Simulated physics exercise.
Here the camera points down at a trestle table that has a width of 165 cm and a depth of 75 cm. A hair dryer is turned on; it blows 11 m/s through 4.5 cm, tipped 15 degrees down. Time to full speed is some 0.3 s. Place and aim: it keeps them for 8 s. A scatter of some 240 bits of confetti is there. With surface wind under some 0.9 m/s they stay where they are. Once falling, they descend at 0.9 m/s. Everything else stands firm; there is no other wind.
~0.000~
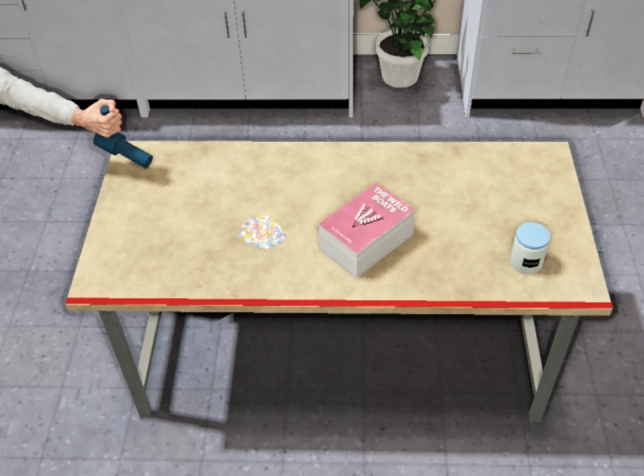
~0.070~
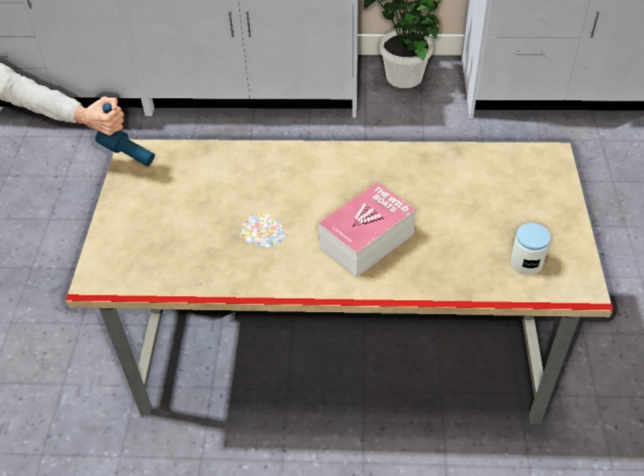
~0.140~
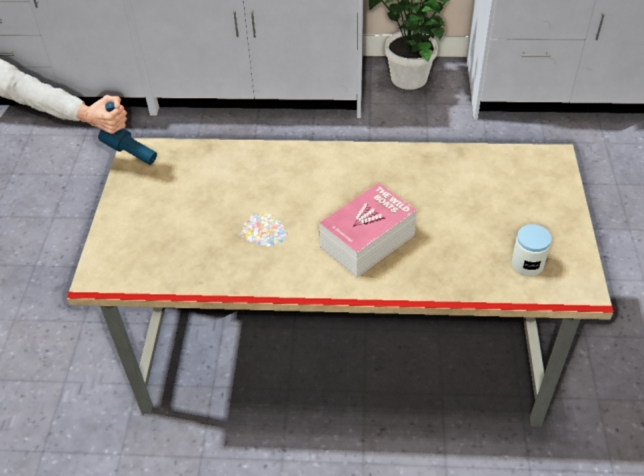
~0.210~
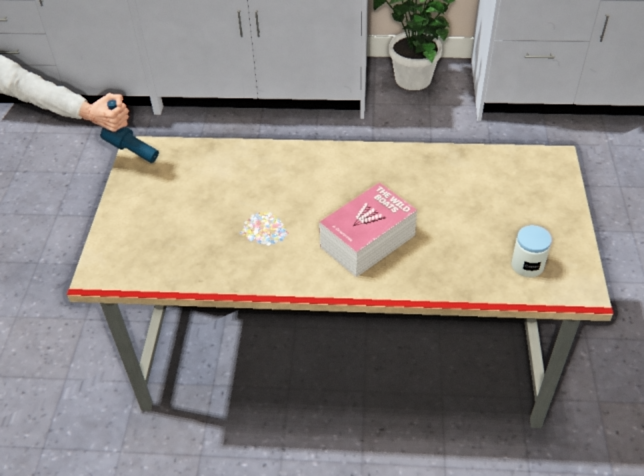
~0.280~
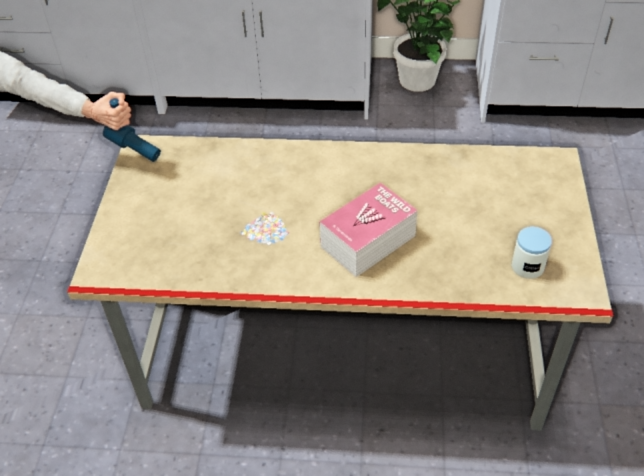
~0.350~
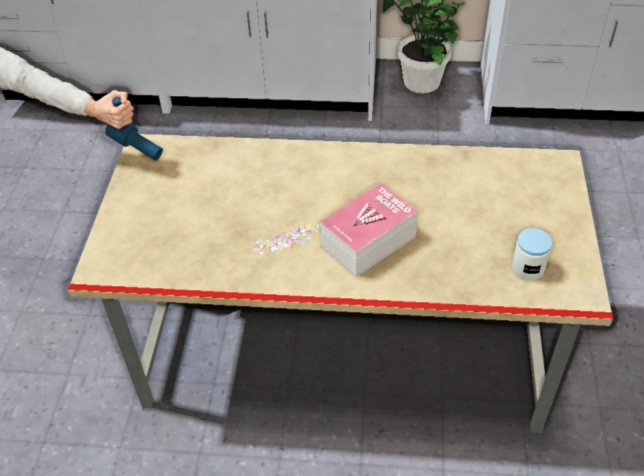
On a trestle table with a red front edge, a hand at the left holds a hair dryer pointed toward a small pile of pale confetti, with a pink book and a lidded jar farther right. At first the confetti lies still, then nearly all of it shifts a short way right, spreading toward the book.
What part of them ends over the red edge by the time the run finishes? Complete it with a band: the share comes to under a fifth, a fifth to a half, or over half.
The share comes to over half.
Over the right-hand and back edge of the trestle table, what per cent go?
About 5 per cent right-hand, about 0 per cent back.
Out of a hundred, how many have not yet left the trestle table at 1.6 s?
Near 5 per cent, more or less.
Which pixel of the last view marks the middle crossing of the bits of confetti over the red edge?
Roughly at pixel (346, 305).
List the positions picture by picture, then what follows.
The middle of the bits of confetti is near (262, 232), none has stirred yet and the mouth of the hair dryer is at (149, 162), in the first picture.
The middle of the bits of confetti is near (262, 230), none has stirred yet and the red edge is centred on (335, 306), in the second picture.
The middle of the bits of confetti is near (264, 230), none has stirred yet, the top of a book is at (368, 216) and the top of a jar is at (535, 236), in the third picture.
The middle of the bits of confetti is near (264, 229) and none has stirred yet, in the fourth picture.
The middle of the bits of confetti is near (266, 229), the farthest in sight from the hair dryer is at (287, 234) and about 5 % have left their places, in the fifth picture.
The middle of the bits of confetti is near (285, 241), the farthest in sight from the hair dryer is at (316, 231) and about 95 % have left their places, in the sixth picture.
After 1.6 s, 93 % are over the red edge; 93 % have settled or left.
After 2.6 s, 93 % are over the red edge; 93 % have settled or left.
After 4.4 s, 93 % are over the red edge; 98 % have settled or left.
After 8.0 s, at the end, 93 % are over the red edge.
